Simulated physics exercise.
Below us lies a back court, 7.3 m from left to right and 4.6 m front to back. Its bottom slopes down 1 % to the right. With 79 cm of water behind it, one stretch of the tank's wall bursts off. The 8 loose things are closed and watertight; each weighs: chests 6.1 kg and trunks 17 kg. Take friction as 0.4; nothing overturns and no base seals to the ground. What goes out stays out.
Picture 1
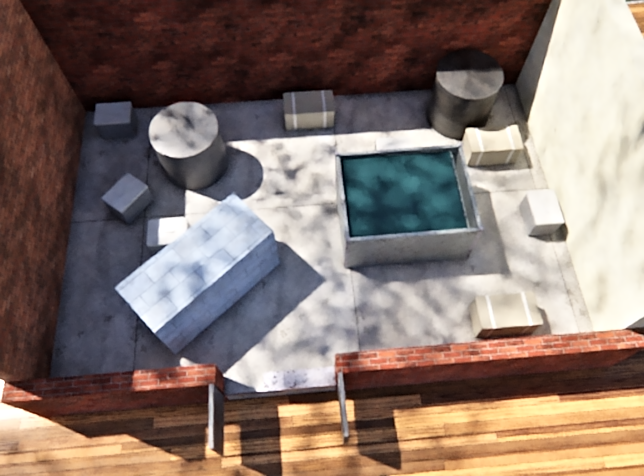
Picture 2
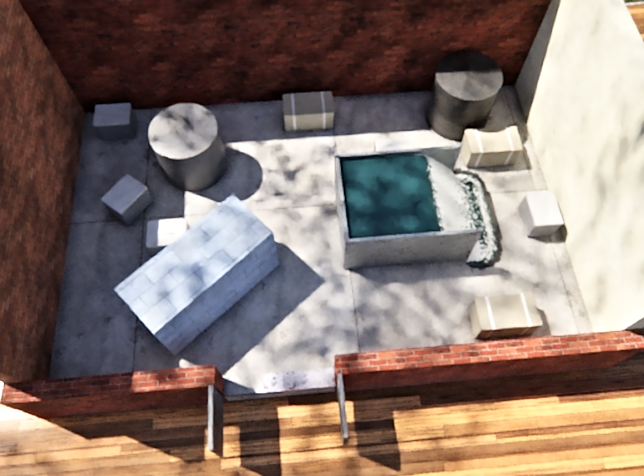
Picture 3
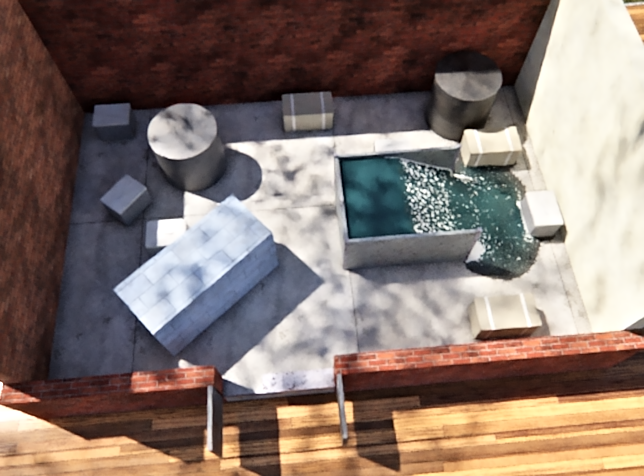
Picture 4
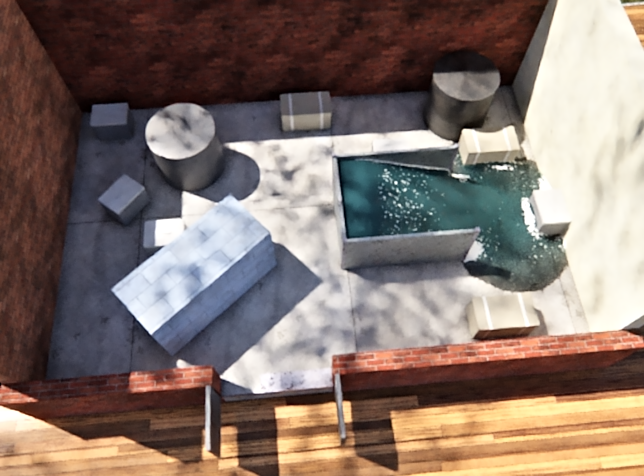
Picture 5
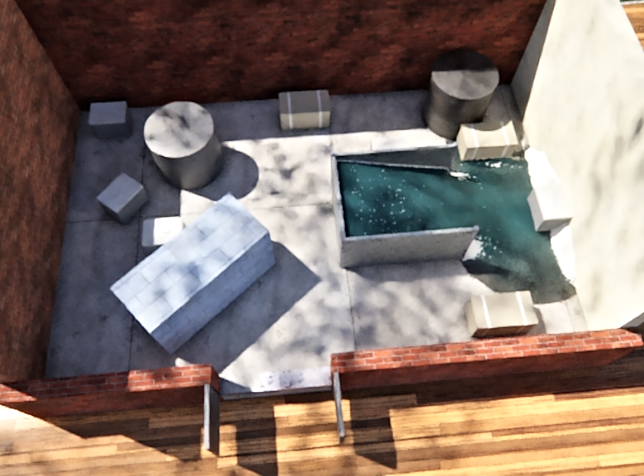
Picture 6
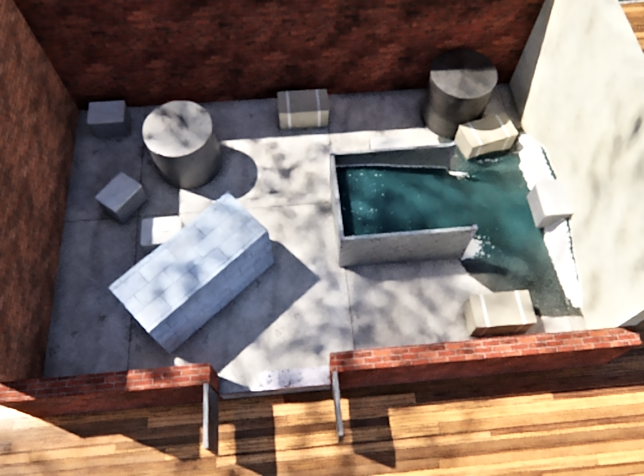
The right side of a raised water tank burst open in a brick-walled court, and green water poured out rightward, spreading around the pale boxes near the wall and nudging a couple of them slightly.
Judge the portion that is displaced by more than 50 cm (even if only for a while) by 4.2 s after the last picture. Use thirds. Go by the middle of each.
Share: One to two thirds.
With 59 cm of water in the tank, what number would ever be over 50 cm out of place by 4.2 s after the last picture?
Then 4.
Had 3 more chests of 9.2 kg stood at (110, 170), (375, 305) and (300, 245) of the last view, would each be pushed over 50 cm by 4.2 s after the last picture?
In turn: Less, over, under.
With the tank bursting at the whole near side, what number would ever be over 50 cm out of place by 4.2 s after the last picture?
In that case 2 of them.
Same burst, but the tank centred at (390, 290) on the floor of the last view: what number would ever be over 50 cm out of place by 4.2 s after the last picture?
In that case 5 of them.
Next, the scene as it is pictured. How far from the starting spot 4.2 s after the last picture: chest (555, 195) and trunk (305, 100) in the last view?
In that order: 140 cm, 60 cm.
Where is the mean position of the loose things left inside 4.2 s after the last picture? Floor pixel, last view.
Around (282, 205).
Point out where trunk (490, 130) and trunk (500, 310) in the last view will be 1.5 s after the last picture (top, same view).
Around (504, 105) and (472, 275).
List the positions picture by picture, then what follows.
In the first picture, a trunk at (495, 138), on the bottom; a chest at (545, 206) rests on the ground; 2.2 m2 under water; 0 of 8 have shifted.
In the second picture, a trunk at (494, 139) rests on the ground; a chest at (544, 207), on the bottom; 3.1 m2 under water; 0 of 8 have shifted.
In the third picture, a trunk at (493, 140), on the bottom; a chest at (545, 208) rests on the ground; 4.2 m2 under water; 0 of 8 have shifted.
In the fourth picture, a trunk at (491, 139) rests on the ground; a chest at (553, 206) rests on the ground, 15 cm from its start; water covers 5.3 m2; 1 of 8 have shifted.
In the fifth picture, a trunk at (489, 134) rests on the ground, 8 cm from its start; a chest at (554, 201) floats, 15 cm from its start; water covers 5.8 m2; 2 of 8 have shifted.
In the sixth picture, a trunk at (489, 130) rests on the ground, 15 cm from its start; a chest at (555, 197), afloat, 15 cm from its start; water covers 6.3 m2; 2 of 8 have shifted.
Then, 0.4 s after the last picture 0 of 8 are over 50 cm from their spots; 1 afloat.
Then, 1.5 s after the last picture 2 of 8 are over 50 cm from their spots; 2 afloat.
Then, 2.8 s after the last picture 3 of 8 are over 50 cm from their spots; 3 afloat.
Then, 4.2 s after the last picture 5 of 8 are over 50 cm from their spots, and 5 have been at some point; 4 afloat.
